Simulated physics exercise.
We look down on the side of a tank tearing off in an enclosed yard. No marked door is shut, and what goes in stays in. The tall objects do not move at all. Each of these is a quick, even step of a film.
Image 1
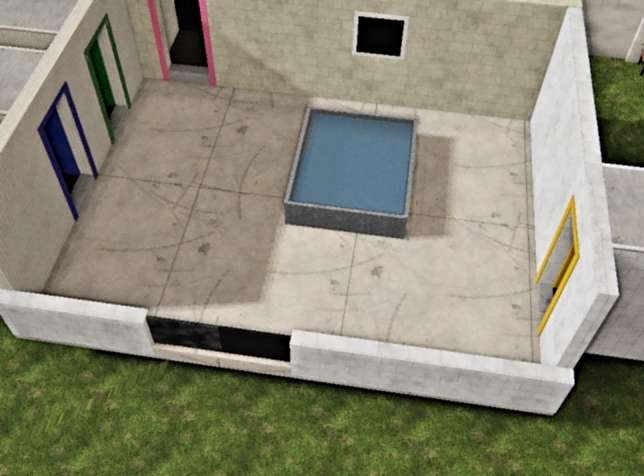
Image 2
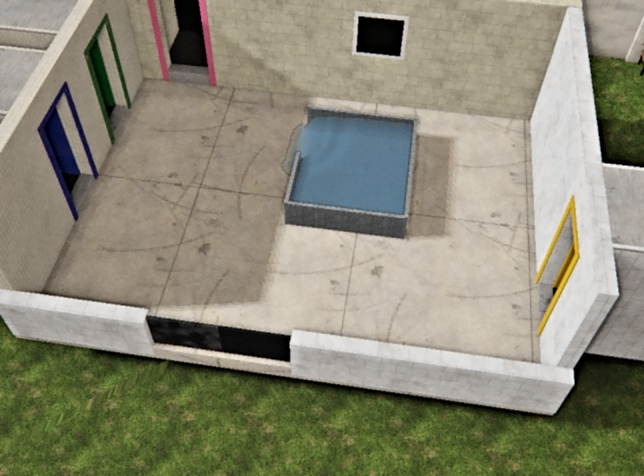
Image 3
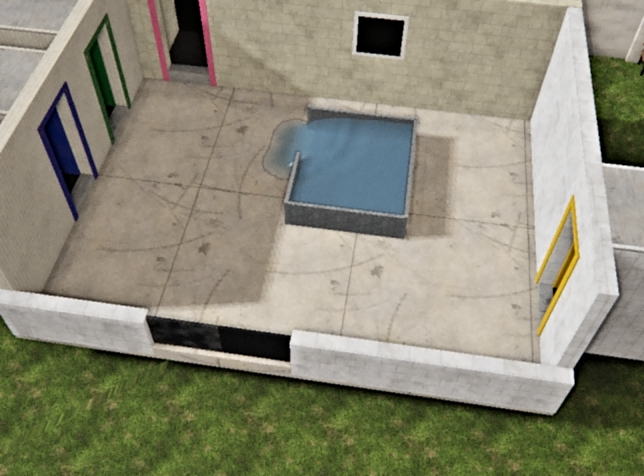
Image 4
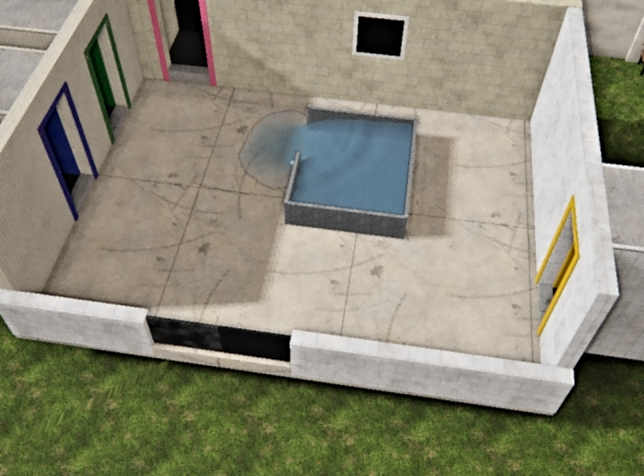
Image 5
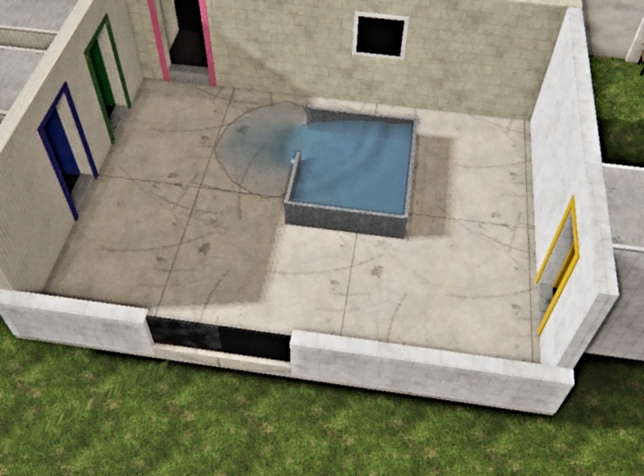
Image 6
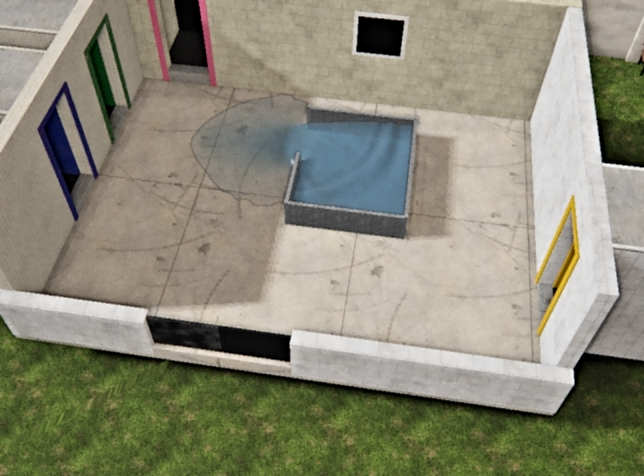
In a walled yard, water pours from the tank's broken left side and spreads leftward.
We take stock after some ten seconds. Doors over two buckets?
As I see it, yellow door: At most two buckets; blue door: At most two buckets; green door: Over two buckets; pink door: At most two buckets.
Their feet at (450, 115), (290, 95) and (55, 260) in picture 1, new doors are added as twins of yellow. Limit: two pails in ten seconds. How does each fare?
In order, the new doors go: Undershoots, overshoots, overshoots.
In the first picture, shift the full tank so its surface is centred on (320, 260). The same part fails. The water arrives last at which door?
Result: The door marked yellow.
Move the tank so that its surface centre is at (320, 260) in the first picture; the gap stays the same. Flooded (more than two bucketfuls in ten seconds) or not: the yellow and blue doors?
Here's my take: The yellow door doesn't reach it, and the blue door gets past it.
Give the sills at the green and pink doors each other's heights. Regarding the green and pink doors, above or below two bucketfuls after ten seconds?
Result: Green door remains below the limit; pink door crosses the threshold.
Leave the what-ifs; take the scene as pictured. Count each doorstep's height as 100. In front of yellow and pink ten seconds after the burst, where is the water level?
Roughly 80 % and 30 %, respectively.
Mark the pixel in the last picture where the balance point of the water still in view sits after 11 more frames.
I reckon somewhere around (289, 158).
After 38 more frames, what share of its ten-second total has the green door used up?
I make it 90 per cent.
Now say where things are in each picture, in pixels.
Still water in the water tank at (354, 162), in the first picture.
Water pours out at (306, 146) and has run to (302, 127), in the second picture.
The front is at (294, 122), out from the gap at (306, 146), in the third picture.
Water pours out at (306, 146) and has run to (244, 155), in the fourth picture.
Water pours out at (306, 146) and has run to (220, 150), in the fifth picture.
Water pours out at (306, 146) and has run to (196, 147), in the sixth picture.
A moment on, water covers 20 % of the floor; the yellow door not reached, the blue door not reached, the green door wet at the sill, nothing in, the pink door not reached.
Next, water covers 25 % of the floor; the yellow door not reached, the blue door wet at the sill, nothing in, the green door under two buckets in, the pink door wet at the sill, nothing in.
Then, water covers 35 % of the floor; the yellow door not reached, the blue door wet at the sill, nothing in, the green door over two buckets in, the pink door wet at the sill, nothing in.
Later, water covers 45 % of the floor; the yellow door not reached, the blue door wet at the sill, nothing in, the green door far over two buckets in, the pink door wet at the sill, nothing in.
In the end, water covers 80 % of the floor; the yellow door wet at the sill, nothing in, the blue door wet at the sill, nothing in, the green door far over two buckets in, the pink door wet at the sill, nothing in.
